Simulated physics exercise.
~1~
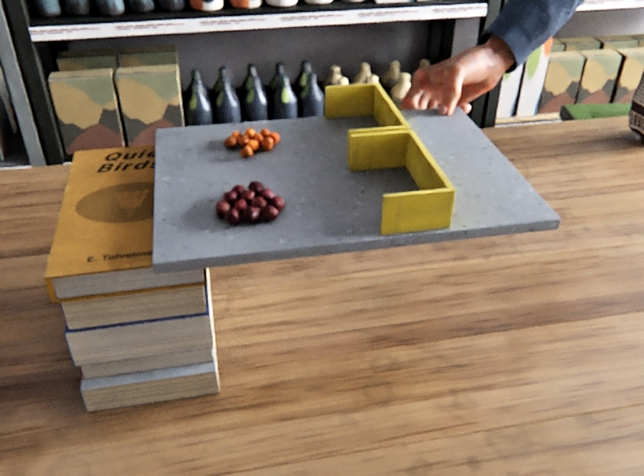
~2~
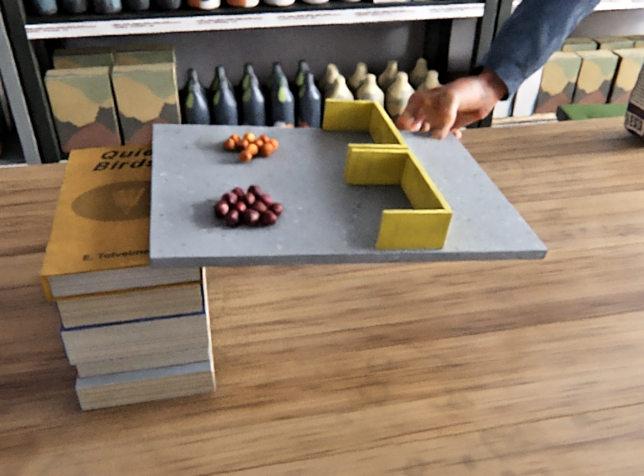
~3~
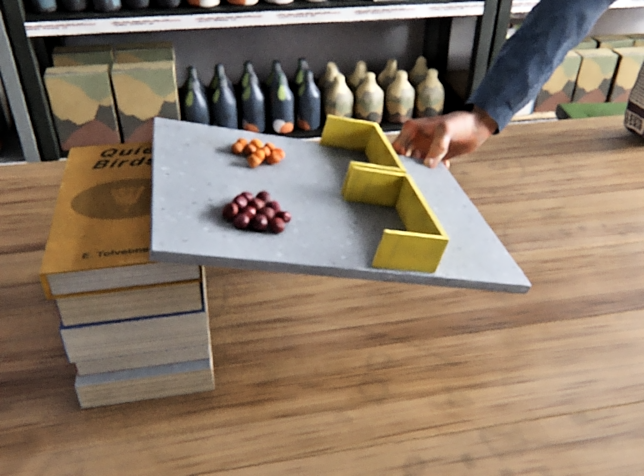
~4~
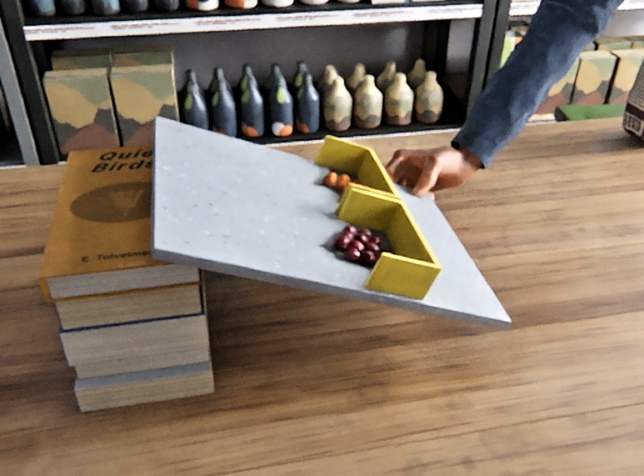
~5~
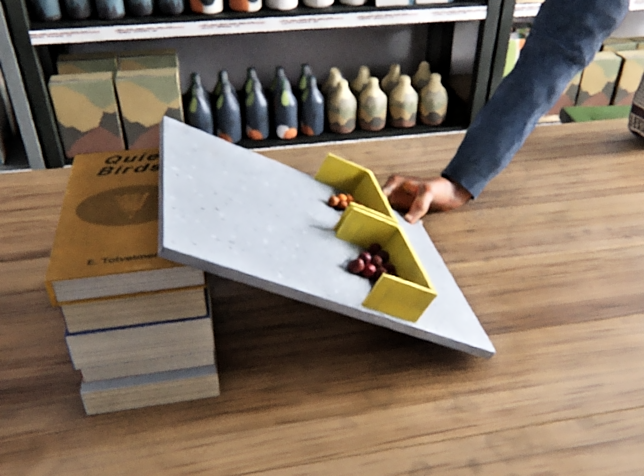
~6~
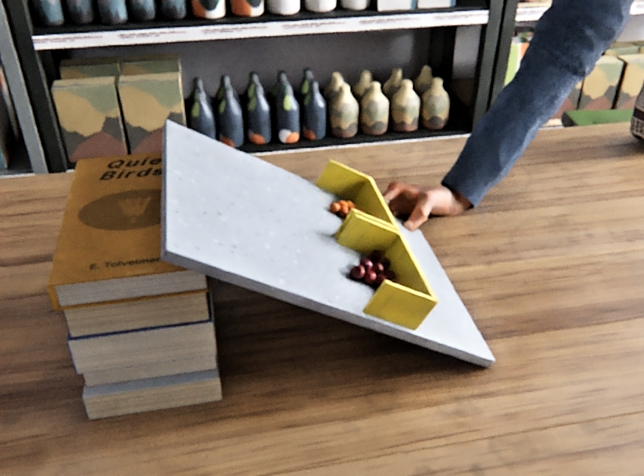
On a wooden table in front of shelves of bottles, a gray board rests with its left end on a stack of books while a hand holds the free right end. Two small heaps, one orange and one dark red, sit on it, each with a yellow fence further along. The hand lowers the free end, and the heaps stay nearly in place at first. As the slope steepens, both slide down toward the fences. The board tilts a little more, then comes to rest, with each heap gathered behind its own fence.
